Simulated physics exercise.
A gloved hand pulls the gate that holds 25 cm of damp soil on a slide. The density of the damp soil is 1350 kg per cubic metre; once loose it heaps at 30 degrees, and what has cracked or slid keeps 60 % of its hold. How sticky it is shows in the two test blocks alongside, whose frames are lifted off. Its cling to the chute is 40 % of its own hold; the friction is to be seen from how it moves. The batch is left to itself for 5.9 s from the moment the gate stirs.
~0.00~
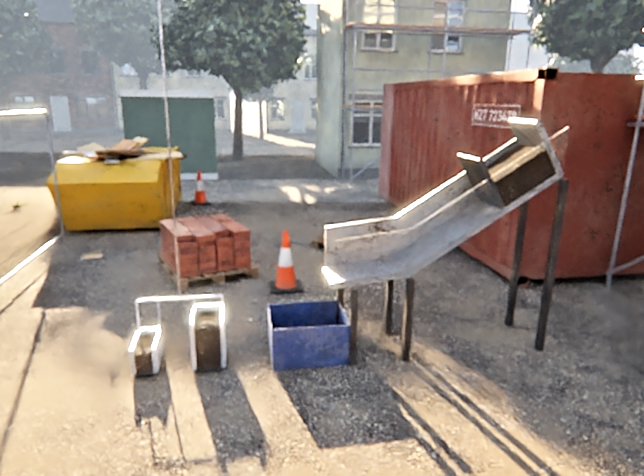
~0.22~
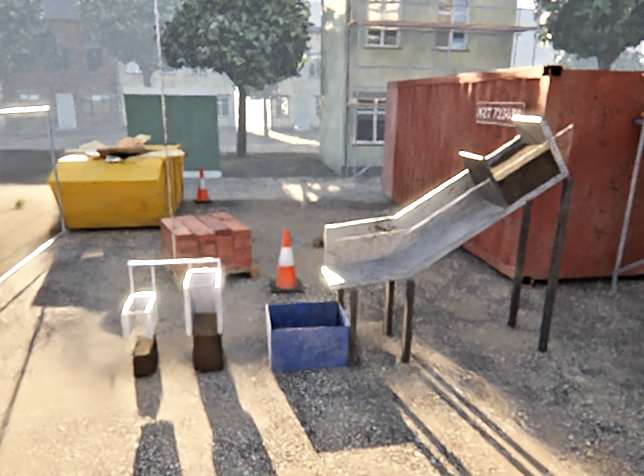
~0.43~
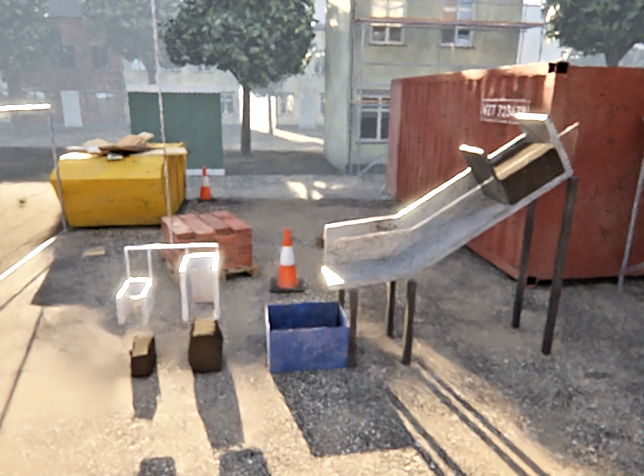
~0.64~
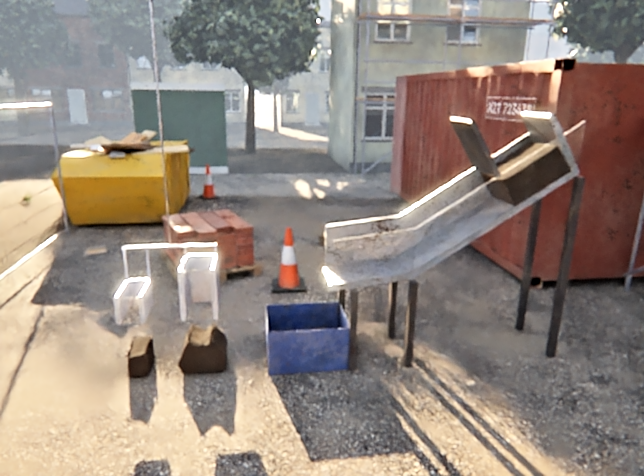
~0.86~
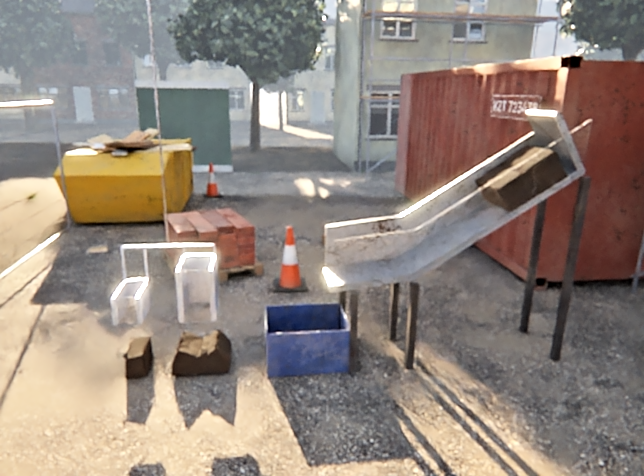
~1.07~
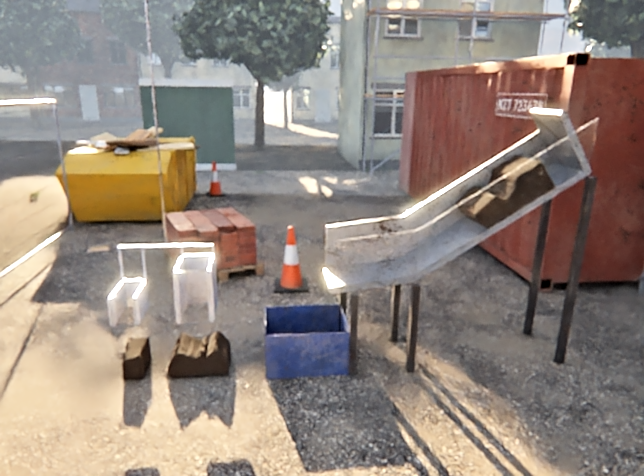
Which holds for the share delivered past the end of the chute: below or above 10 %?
The share delivered past the end of the chute is above 10 %.
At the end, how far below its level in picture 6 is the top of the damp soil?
Some 76 cm.
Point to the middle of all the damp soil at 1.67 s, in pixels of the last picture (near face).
At about (414, 258).
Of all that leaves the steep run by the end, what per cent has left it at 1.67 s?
About 40 %.
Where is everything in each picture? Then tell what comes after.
In the first picture, foremost bit of the damp soil at (496, 185); block heights 19 cm, 38 cm (left to right).
In the second picture, foremost bit of the damp soil at (499, 184); block heights 18 cm, 36 cm (left to right).
In the third picture, foremost bit of the damp soil at (502, 183); block heights 18 cm, 33 cm (left to right).
In the fourth picture, foremost bit of the damp soil at (505, 183); block heights 18 cm, 26 cm (left to right).
In the fifth picture, foremost bit of the damp soil at (498, 192); block heights 18 cm, 21 cm (left to right).
In the sixth picture, foremost bit of the damp soil at (476, 214); block heights 18 cm, 21 cm (left to right).
After 1.67 s, 59 % is on the steep run, 41 % on the flatter one and 0 % past the end.
After 2.39 s, 2 % is on the steep run, 72 % on the flatter one and 27 % past the end.
After 3.10 s, 2 % is on the steep run, 64 % on the flatter one and 34 % past the end.
After 3.81 s, 2 % is on the steep run, 64 % on the flatter one and 34 % past the end.
After 6.25 s, 2 % is on the steep run, 64 % on the flatter one and 34 % past the end.
